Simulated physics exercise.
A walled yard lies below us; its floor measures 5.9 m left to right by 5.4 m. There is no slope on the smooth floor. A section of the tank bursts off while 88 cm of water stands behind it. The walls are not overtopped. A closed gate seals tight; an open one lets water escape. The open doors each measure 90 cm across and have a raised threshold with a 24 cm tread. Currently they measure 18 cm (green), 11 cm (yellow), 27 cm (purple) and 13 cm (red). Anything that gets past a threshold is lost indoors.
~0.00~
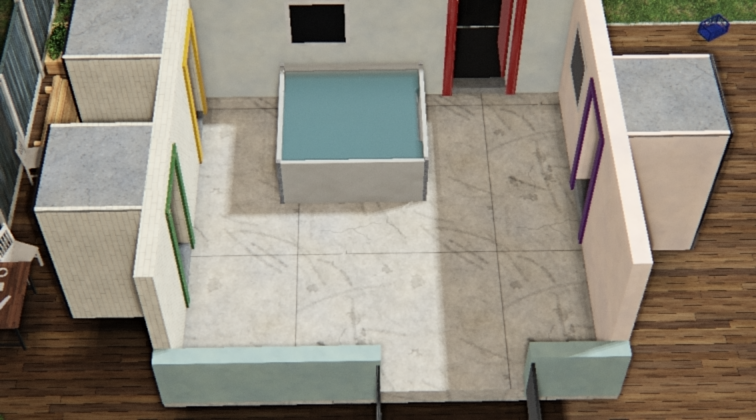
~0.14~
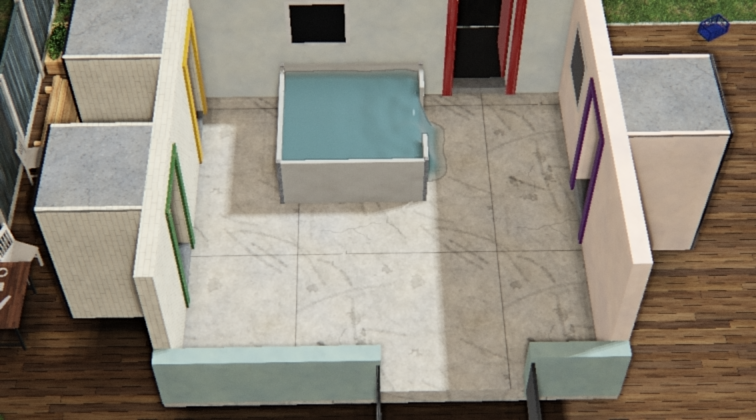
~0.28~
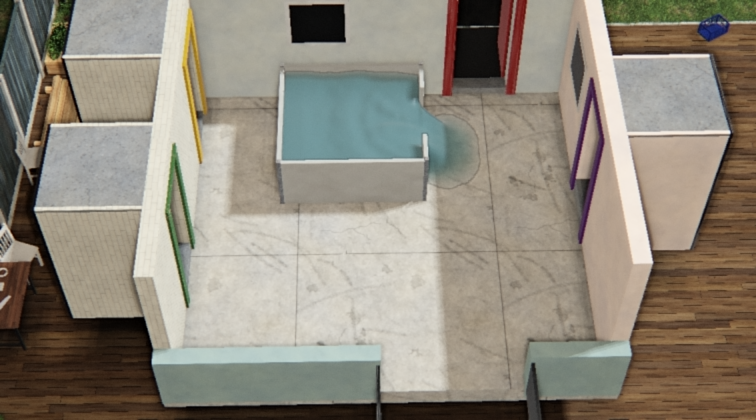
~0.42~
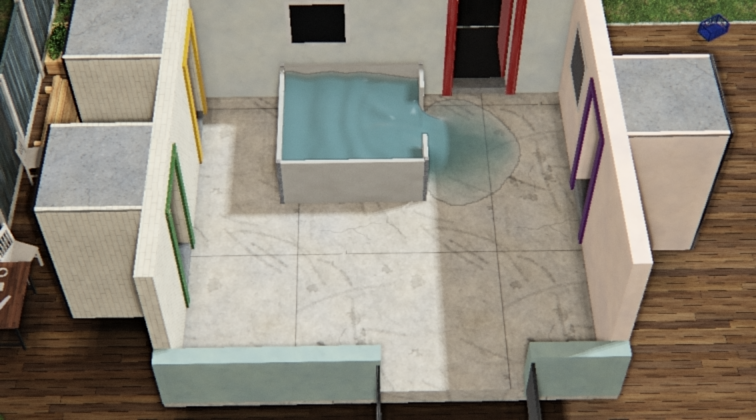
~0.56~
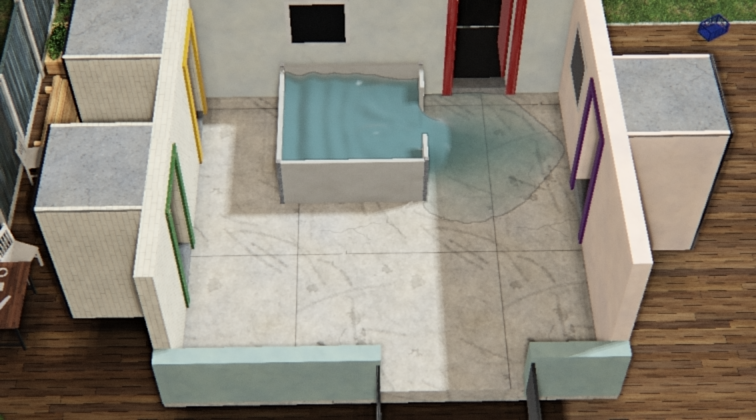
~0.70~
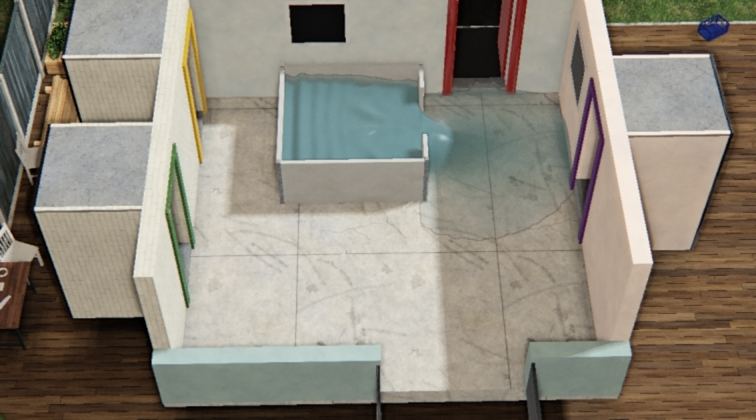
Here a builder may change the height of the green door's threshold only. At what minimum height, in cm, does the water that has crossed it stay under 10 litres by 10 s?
From about 7.5 cm.
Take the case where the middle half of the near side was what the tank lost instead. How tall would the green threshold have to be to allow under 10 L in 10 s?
Minimum height: Approx. 11.5 cm.
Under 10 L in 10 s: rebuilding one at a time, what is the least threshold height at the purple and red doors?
You'd want about 30 centimetres at purple and about 31 centimetres at red.
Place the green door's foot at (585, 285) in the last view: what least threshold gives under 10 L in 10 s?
13.0 cm.
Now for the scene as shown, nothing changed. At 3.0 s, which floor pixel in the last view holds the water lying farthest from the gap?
In the last picture, around (593, 372).
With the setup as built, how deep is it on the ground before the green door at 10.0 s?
It works out to about 8.5 centimetres deep.
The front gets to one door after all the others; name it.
The answer is the green door.
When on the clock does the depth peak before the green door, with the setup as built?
Around 8.0 seconds.
After 1.4 s water covers 25 % of the floor, deepest (58 cm) near (552, 99); it has not reached the green door.
After 3.0 s water covers 40 % of the floor, deepest (36 cm) near (579, 361); it has not reached the green door.
After 10.0 s water covers 95 % of the floor, deepest (18 cm) near (282, 103); 8 cm at the green door, 0 litres in over its 18 cm threshold.
At the green door as built, the water arrived by 5.7 s and peaked near 11 cm at 7.8 s.
With a threshold of 6.5 cm, 17 litres would have come in within the 10 s; with 8.5 cm, 6 litres. So under 10 litres takes about 7.5 cm.
